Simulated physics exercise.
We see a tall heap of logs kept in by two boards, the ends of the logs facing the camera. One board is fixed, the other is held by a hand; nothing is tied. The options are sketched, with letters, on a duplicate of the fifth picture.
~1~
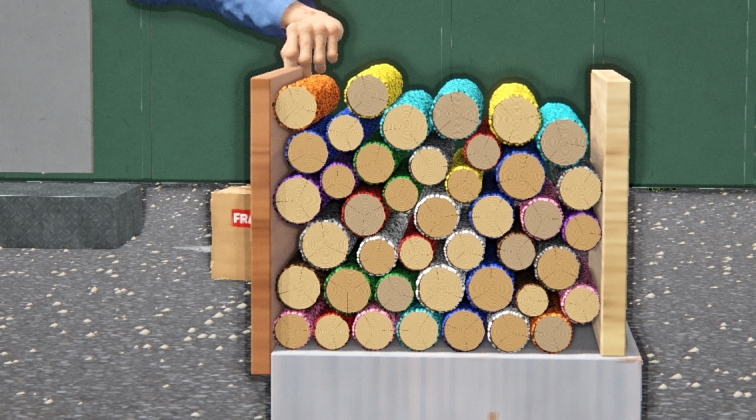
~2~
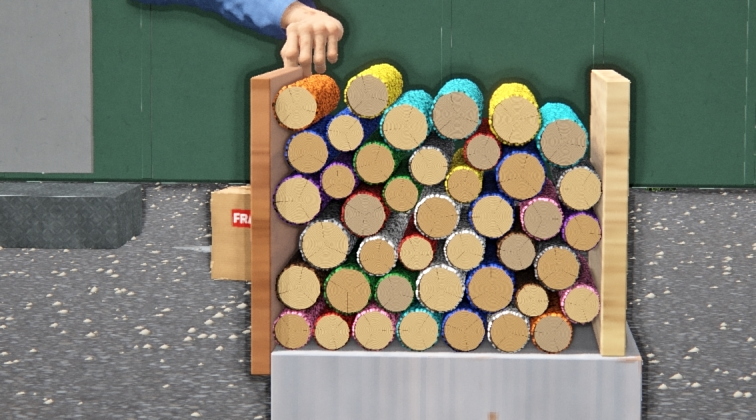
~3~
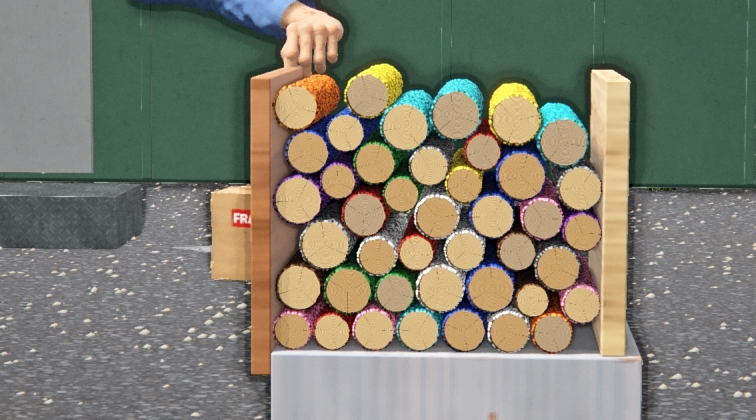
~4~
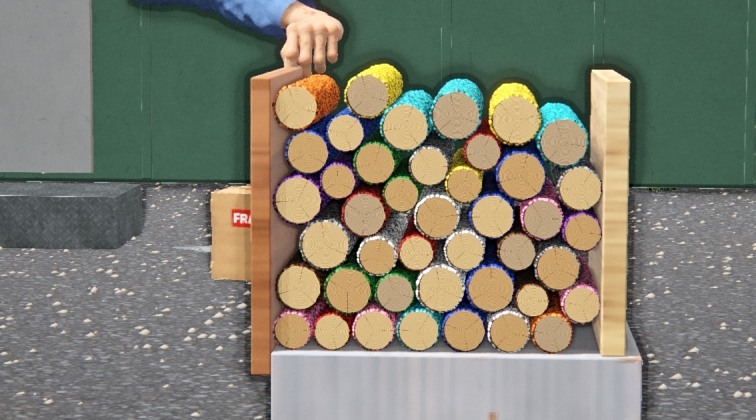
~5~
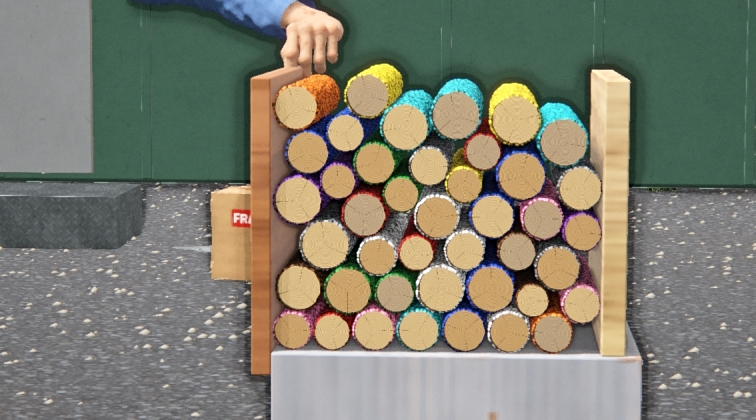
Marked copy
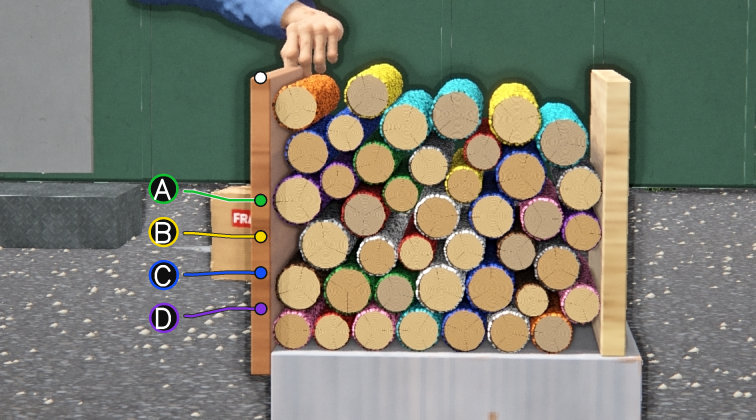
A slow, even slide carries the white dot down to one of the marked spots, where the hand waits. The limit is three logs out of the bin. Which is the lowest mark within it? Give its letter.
Slide it to A.
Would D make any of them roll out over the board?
Yes.
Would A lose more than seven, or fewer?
Fewer than seven.
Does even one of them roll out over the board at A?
Yes.
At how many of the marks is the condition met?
The number is one.
On the marked copy, A at (261, 200); B at (261, 236); C at (261, 273); D at (261, 309); the white dot at (261, 78).
Following A. Soon after the start, top of the board (271, 150).
Later, top of the board (271, 200).
In the end, top of the board (271, 200), one out over the board.
As for the rest, B more than three out over the board; C more than three out over the board; D more than three out over the board.
